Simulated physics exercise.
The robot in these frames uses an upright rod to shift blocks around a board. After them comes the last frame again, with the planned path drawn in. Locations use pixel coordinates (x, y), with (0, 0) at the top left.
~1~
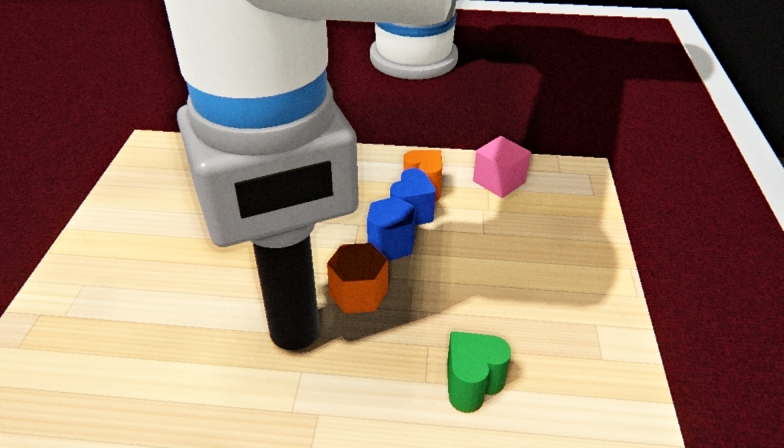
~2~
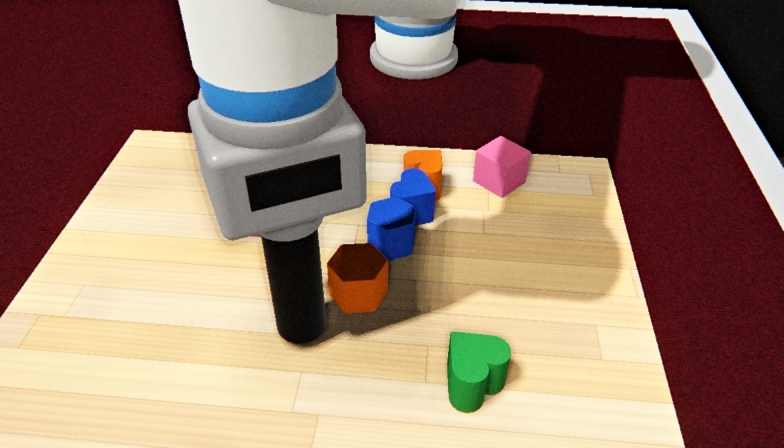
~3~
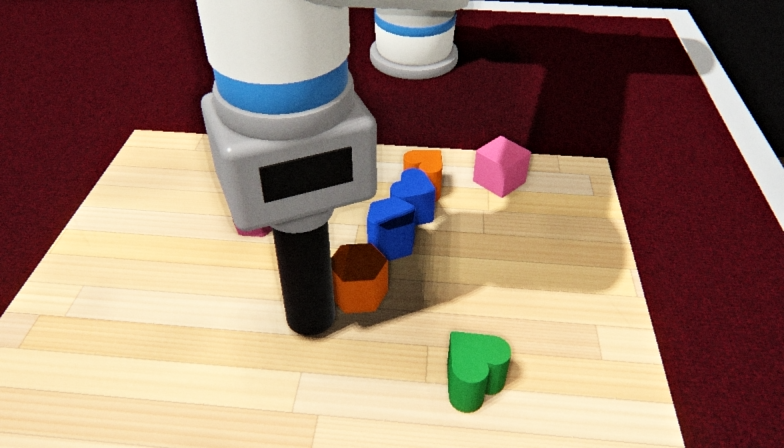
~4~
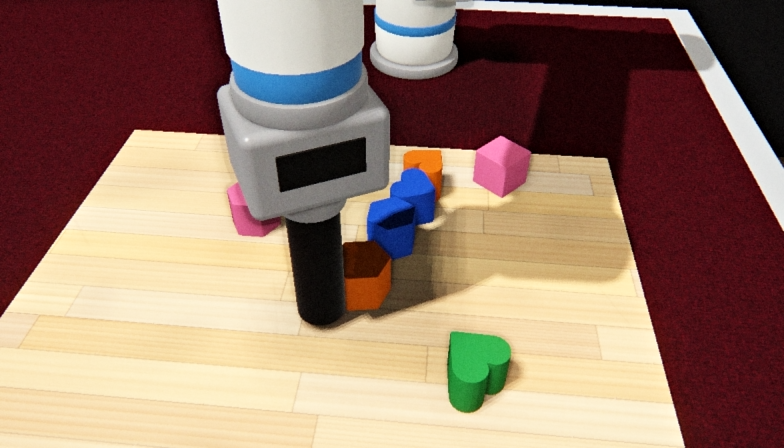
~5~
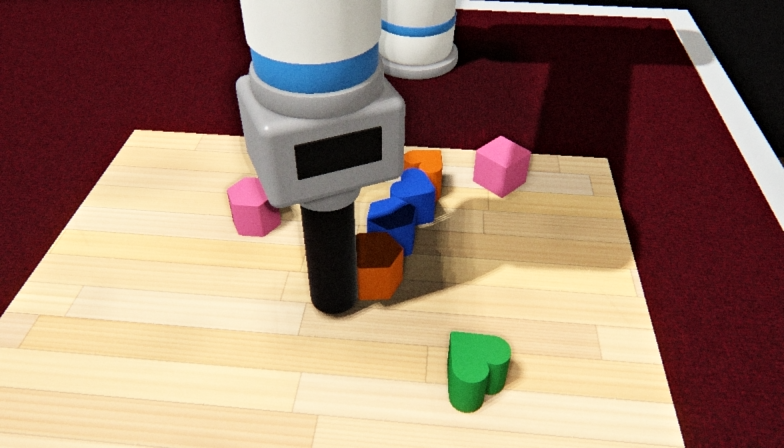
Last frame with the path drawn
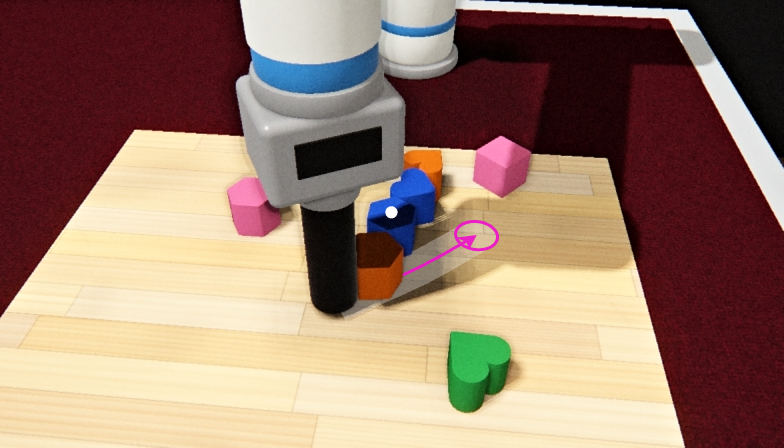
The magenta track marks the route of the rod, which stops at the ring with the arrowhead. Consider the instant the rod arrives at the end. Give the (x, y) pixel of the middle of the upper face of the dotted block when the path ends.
It is going to be at (406, 198).
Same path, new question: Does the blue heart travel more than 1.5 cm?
Yes, it checks out.
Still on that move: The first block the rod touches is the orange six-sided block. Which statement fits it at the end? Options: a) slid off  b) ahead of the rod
b
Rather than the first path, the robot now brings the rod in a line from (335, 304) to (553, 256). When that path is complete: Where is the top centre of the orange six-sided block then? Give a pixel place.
Most likely (463, 209).
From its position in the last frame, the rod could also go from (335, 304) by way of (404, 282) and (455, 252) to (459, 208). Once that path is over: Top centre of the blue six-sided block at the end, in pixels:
Its top middle will sit at (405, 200).
The line goes from (335, 304) over (388, 282) and (435, 259) to (477, 235); the dot is on the blue six-sided block.
The first path, step by step. One third of the way, rod at (390, 273); orange six-sided block at (428, 228), turned 15° anticlockwise; blue six-sided block at (405, 200), turned 55° anticlockwise; blue heart at (408, 174), turned 15° clockwise; orange heart at (428, 156).
Two thirds of the way, rod at (437, 250); orange six-sided block at (476, 208); blue six-sided block at (406, 198), turned 70° anticlockwise; blue heart at (406, 171), turned 20° clockwise; orange heart at (429, 154).
At the end, rod at (477, 228); orange six-sided block at (518, 191); blue six-sided block at (406, 198), turned 70° anticlockwise; blue heart at (406, 171), turned 20° clockwise; orange heart at (429, 154).
